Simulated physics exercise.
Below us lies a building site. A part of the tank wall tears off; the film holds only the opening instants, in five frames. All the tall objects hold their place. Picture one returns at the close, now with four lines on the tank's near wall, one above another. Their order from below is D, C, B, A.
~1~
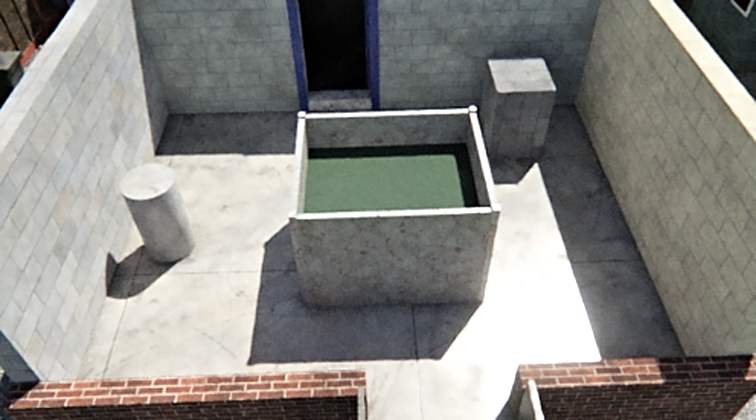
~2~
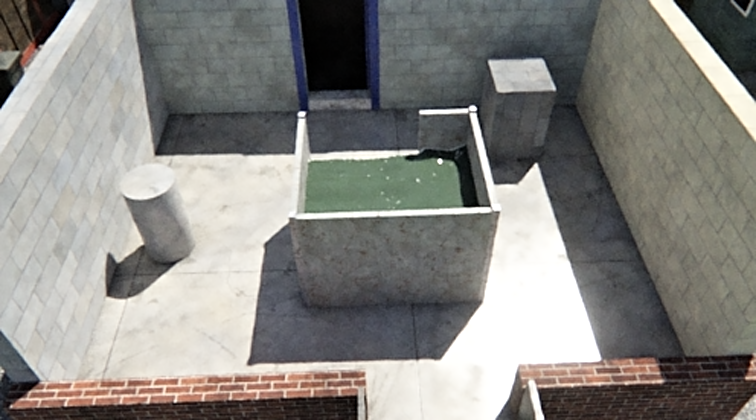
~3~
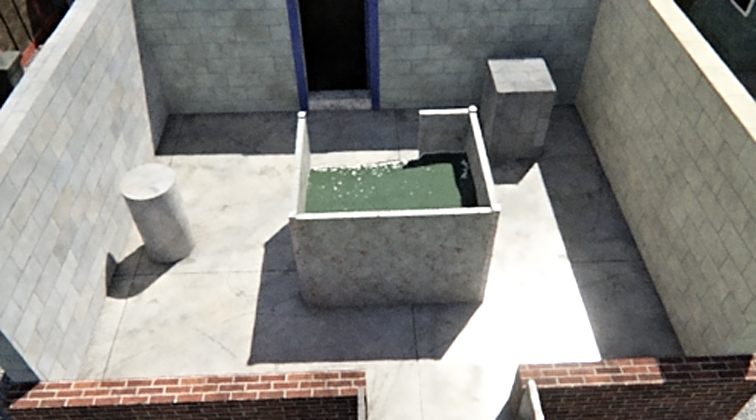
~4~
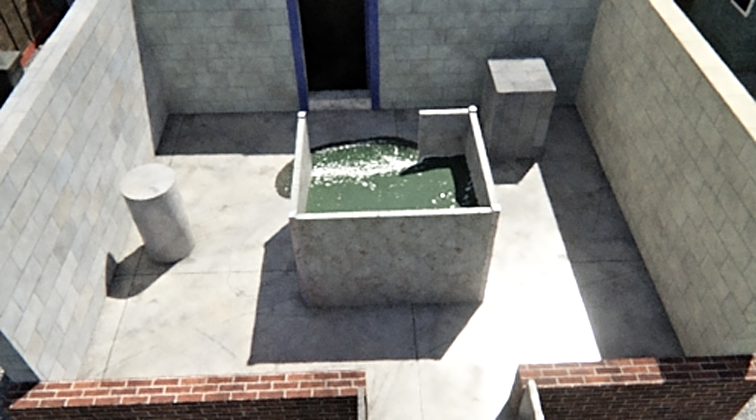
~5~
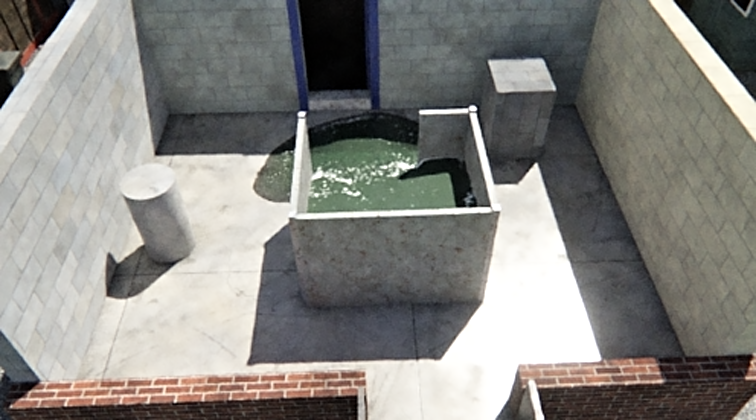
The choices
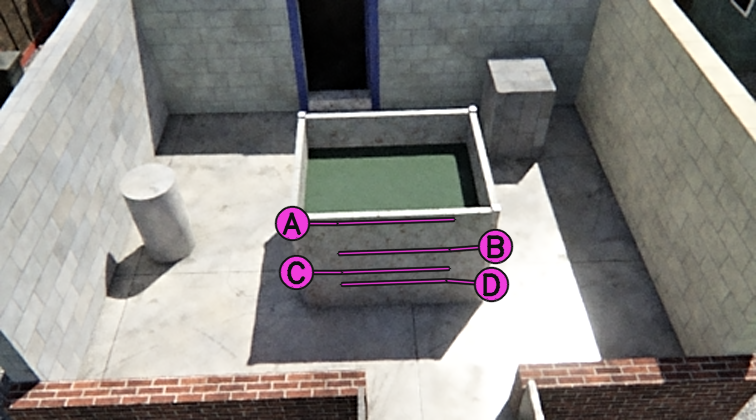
The footage shows a walled yard with a pale tank of dark green water, a cylinder and a block. Part of the tank's back wall disappears, and the water ripples and spreads onto the ground behind and left of it.
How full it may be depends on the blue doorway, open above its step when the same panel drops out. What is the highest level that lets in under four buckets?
D.
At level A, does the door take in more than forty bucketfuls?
Yes.
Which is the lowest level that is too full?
That would be C.
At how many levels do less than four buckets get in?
One of the four.
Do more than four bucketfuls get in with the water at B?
Yes.
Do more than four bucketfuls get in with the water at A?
Yes, it does.
On the marked copy, A at (395, 221); B at (395, 251); C at (394, 270); D at (394, 282); from the bottom up D, C, B, A.
With A, dozens of bucketfuls pour in.
With B, dozens of bucketfuls pour in.
With C, about 9 bucketfuls get in.
With D, a bucket or two gets in.
